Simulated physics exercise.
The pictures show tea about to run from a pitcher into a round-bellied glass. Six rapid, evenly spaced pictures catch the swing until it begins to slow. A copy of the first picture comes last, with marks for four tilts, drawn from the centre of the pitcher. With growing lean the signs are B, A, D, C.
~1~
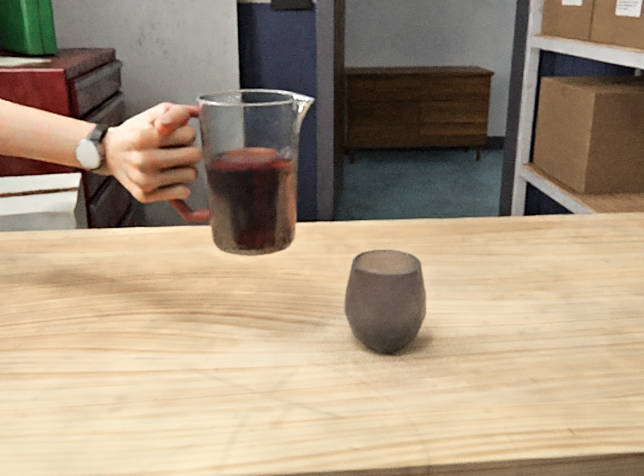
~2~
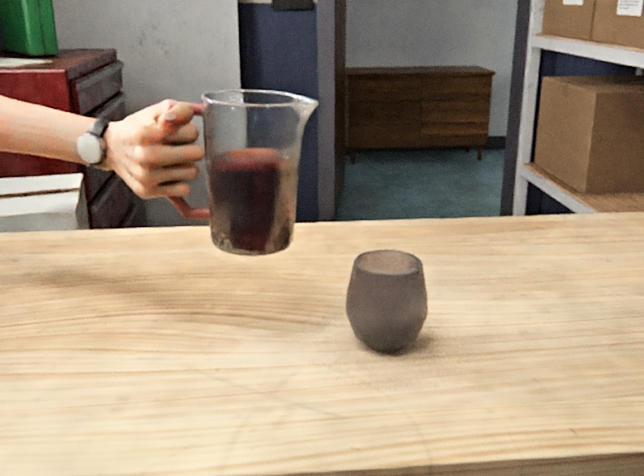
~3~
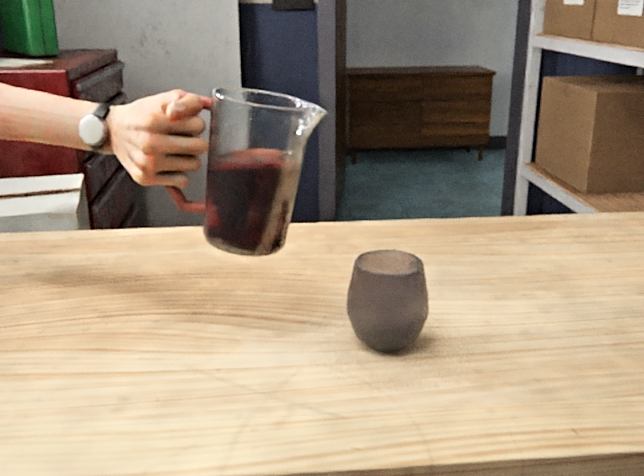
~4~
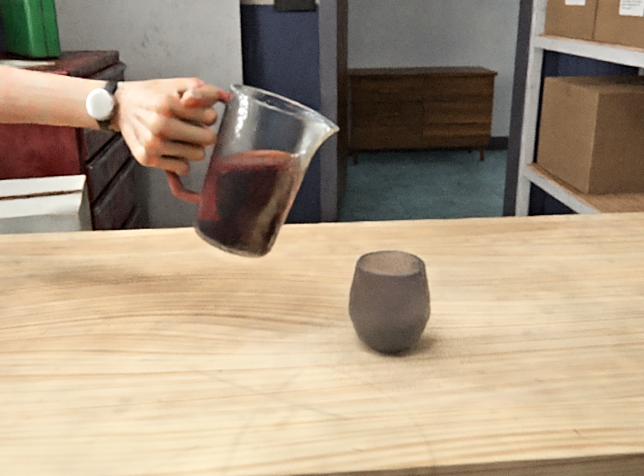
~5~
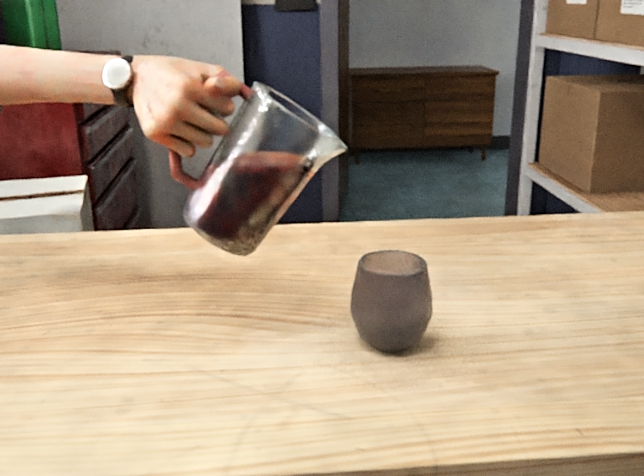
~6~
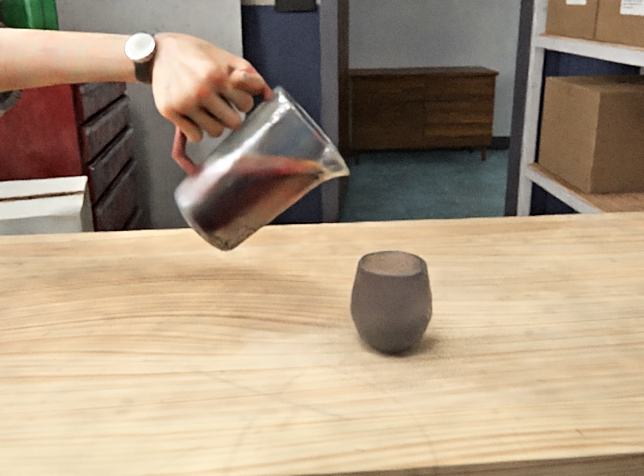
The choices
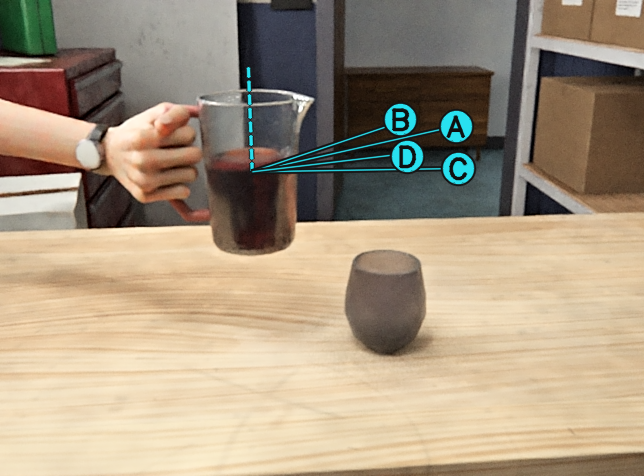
We see a hand wearing a watch hold a clear pitcher of dark red tea above a wooden table, left of a round-bellied glass, then tilt it steadily to the right until the tea slopes toward the lip.
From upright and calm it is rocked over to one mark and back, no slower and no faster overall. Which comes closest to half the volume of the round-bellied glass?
B beats the others.
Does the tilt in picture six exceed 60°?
No.
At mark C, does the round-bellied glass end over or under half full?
Over half.
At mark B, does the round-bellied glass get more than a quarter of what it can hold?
Yes, clearly.
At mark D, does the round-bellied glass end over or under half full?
Over.
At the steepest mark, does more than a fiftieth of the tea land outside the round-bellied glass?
Yes.
On the marked copy, A at (439, 129); B at (385, 127); C at (441, 168); D at (389, 155).
Choosing A, the round-bellied glass ends with about 67 % of what it can hold.
Choosing B, the round-bellied glass ends with about 48 % of what it can hold.
Choosing C, the round-bellied glass ends with about 91 % of what it can hold; 9 % of the tea is spilt.
Choosing D, the round-bellied glass ends with about 82 % of what it can hold; 3 % of the tea is spilt.
